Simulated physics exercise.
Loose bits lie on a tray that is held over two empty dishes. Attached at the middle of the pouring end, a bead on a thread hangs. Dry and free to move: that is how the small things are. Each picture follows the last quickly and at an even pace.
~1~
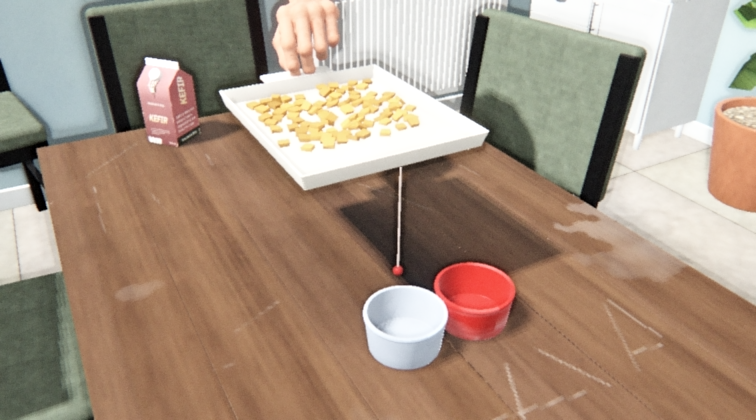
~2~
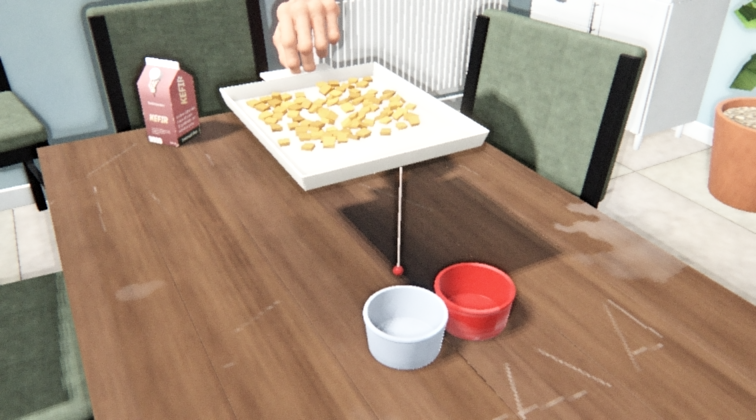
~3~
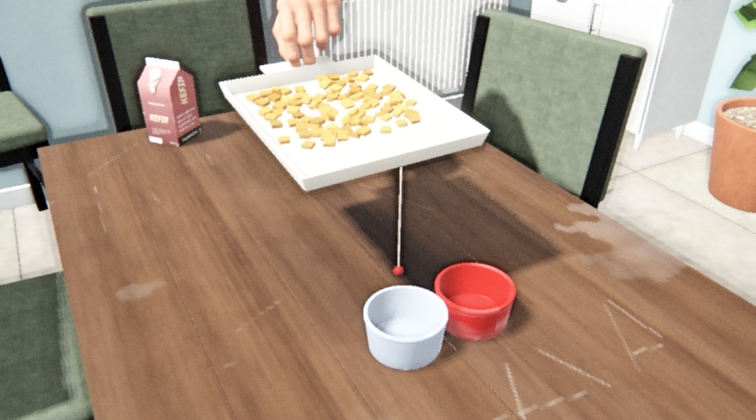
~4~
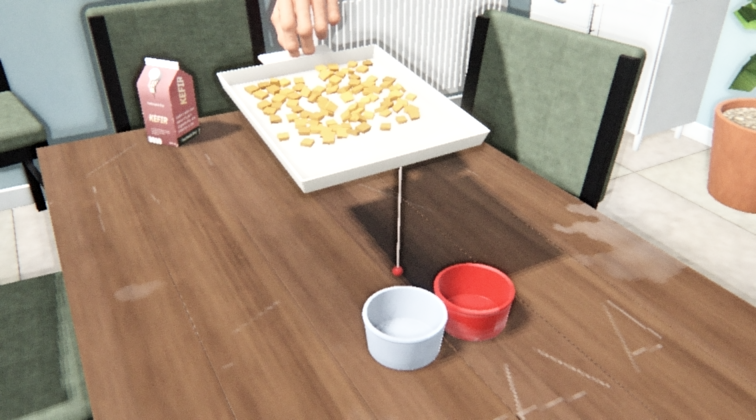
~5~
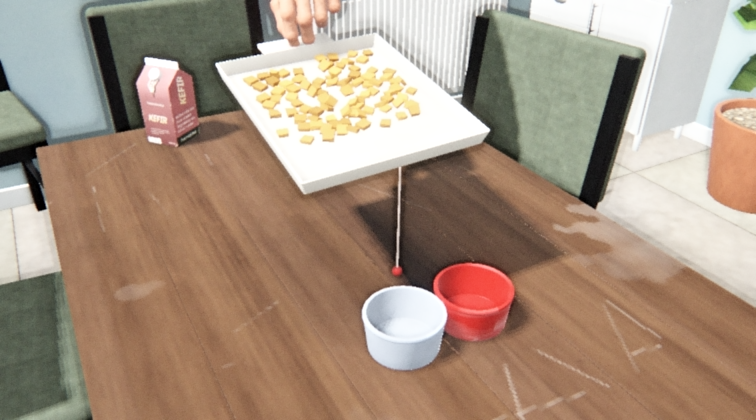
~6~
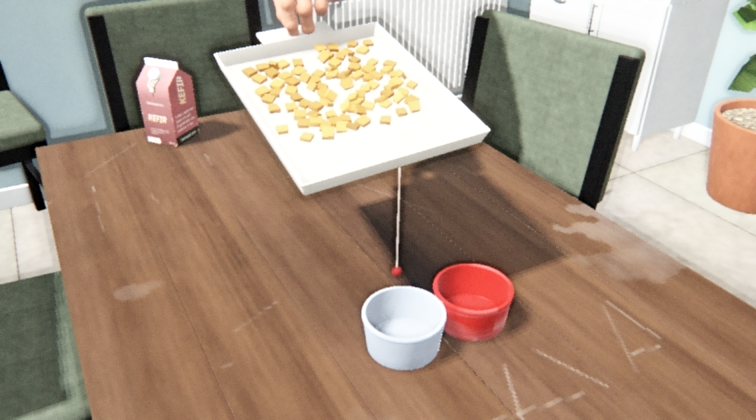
White tray of small golden cereal squares slowly tilting as a hand raises its far end above two empty dishes on a wooden table.
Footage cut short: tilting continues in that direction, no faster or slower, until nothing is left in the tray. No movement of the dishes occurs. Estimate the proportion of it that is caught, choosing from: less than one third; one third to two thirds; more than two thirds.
Proportion caught: One third to two thirds.
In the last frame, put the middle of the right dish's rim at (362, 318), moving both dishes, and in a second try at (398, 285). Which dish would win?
Taking them in turn, it's the one to the right and then the one to the left.
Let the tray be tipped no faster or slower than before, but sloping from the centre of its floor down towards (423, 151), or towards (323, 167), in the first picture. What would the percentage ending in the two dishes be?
50 and 0 per cent, in that order.
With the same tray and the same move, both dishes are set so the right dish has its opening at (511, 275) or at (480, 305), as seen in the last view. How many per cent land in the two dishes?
Some 20 percent in the first case, 40 percent in the second.
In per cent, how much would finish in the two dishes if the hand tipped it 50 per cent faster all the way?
It would be close to 40 per cent.
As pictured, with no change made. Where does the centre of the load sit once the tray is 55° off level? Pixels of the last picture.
Look around (367, 151) in the last picture.
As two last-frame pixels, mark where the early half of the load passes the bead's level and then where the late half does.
First half (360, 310); second half (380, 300).
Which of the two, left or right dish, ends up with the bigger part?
The left side.
Just after the last frame, tray tipped steeply; almost all on the tray; just a few in the air.
A moment on, tray tipped right over; the larger part on the tray; about a tenth in the left dish; about a tenth outside both; just a few in the air.
Further on, tray tipped past a quarter turn; roughly a third in the left dish; about a tenth in the right dish; roughly half outside both.
When it is over, tray tipped past a quarter turn; roughly a third in the left dish; about a tenth in the right dish; roughly half outside both.
